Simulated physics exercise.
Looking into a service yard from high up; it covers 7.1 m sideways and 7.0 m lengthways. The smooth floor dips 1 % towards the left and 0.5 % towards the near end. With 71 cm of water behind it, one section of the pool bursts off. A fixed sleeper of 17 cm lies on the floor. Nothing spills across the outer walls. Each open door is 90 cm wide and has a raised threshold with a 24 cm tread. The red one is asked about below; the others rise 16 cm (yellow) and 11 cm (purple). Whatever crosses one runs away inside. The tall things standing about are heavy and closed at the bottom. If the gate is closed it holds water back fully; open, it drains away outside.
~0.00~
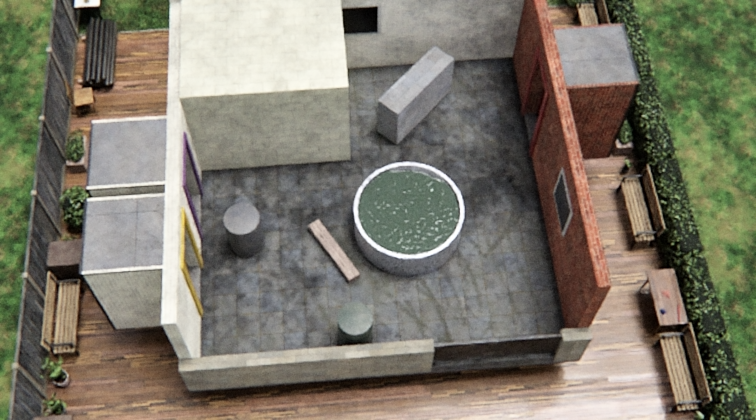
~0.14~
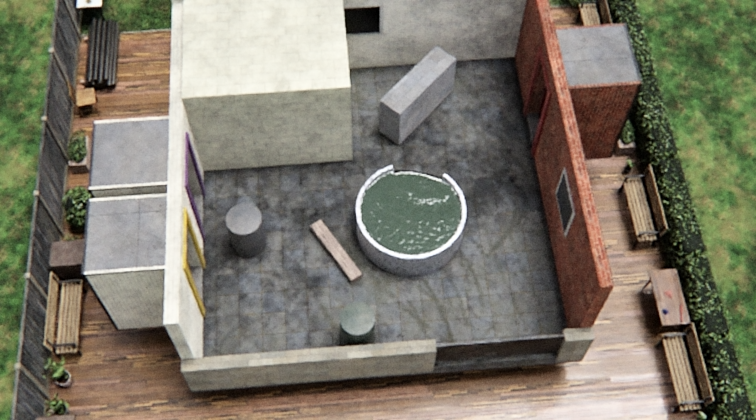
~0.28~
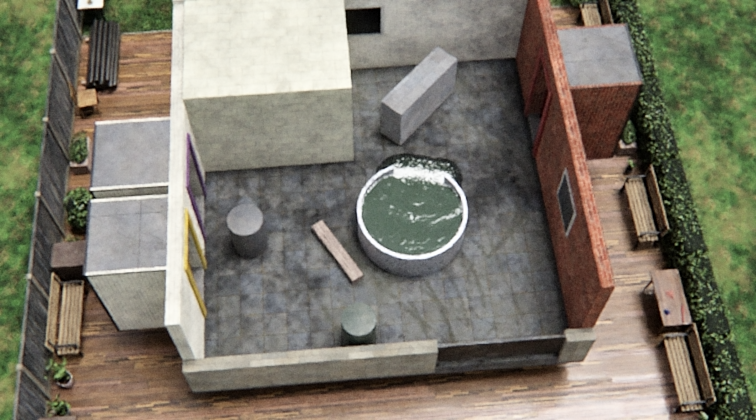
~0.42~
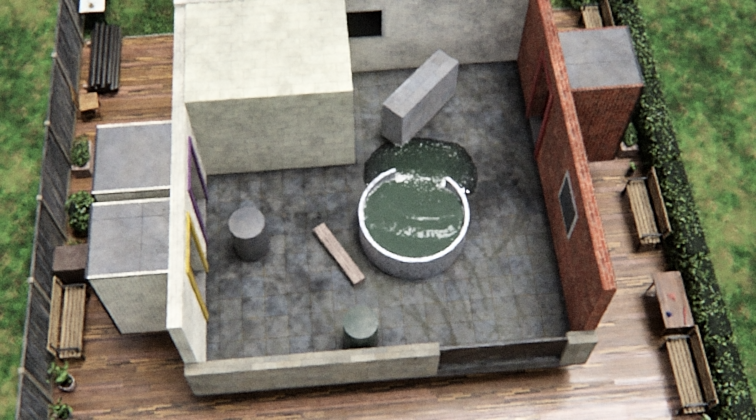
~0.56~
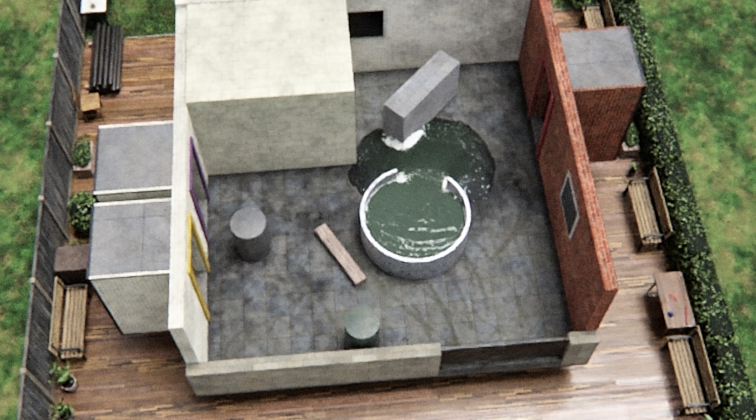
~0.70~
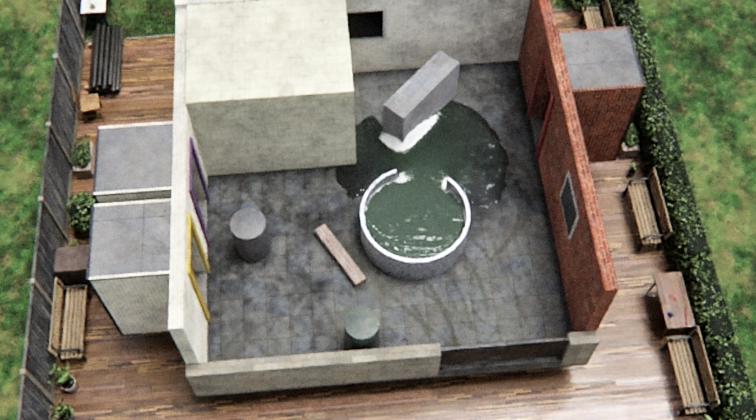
A round pool in a walled yard breaking open on its far side, green water pouring out and spreading around a grey block.
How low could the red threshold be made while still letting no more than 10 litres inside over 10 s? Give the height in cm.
It would have to be roughly 16 cm high.
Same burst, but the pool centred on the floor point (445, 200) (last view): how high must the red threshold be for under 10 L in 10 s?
Some 16 cm.
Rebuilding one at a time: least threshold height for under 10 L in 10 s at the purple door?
About 5.5 cm at purple.
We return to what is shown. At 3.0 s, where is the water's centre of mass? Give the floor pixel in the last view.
At about (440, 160).
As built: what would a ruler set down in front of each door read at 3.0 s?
In cm: Yellow 0, red 17, purple 0.
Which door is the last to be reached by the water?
It is the yellow one.
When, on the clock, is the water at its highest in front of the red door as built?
At about 3.0 s.
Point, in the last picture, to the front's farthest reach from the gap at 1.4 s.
At about (508, 66).
After 1.4 s water covers 25 % of the floor, deepest (41 cm) near (408, 147); 5 cm at the red door, 0 litres in over its 14 cm threshold.
After 3.0 s water covers 30 % of the floor, deepest (32 cm) near (508, 66); 17 cm at the red door, 4 litres in over its 14 cm threshold.
After 10.0 s water covers 85 % of the floor, deepest (15 cm) near (377, 355); 8 cm at the red door, 18 litres in over its 14 cm threshold.
At the red door as built, the water arrived by 1.1 s and peaked near 17 cm at 3.0 s.
Run again over the same 10 s with other heights there, 18 litres in over 14 cm, 2 litres over 19 cm. The limit of 10 litres is kept from about 16 cm up.
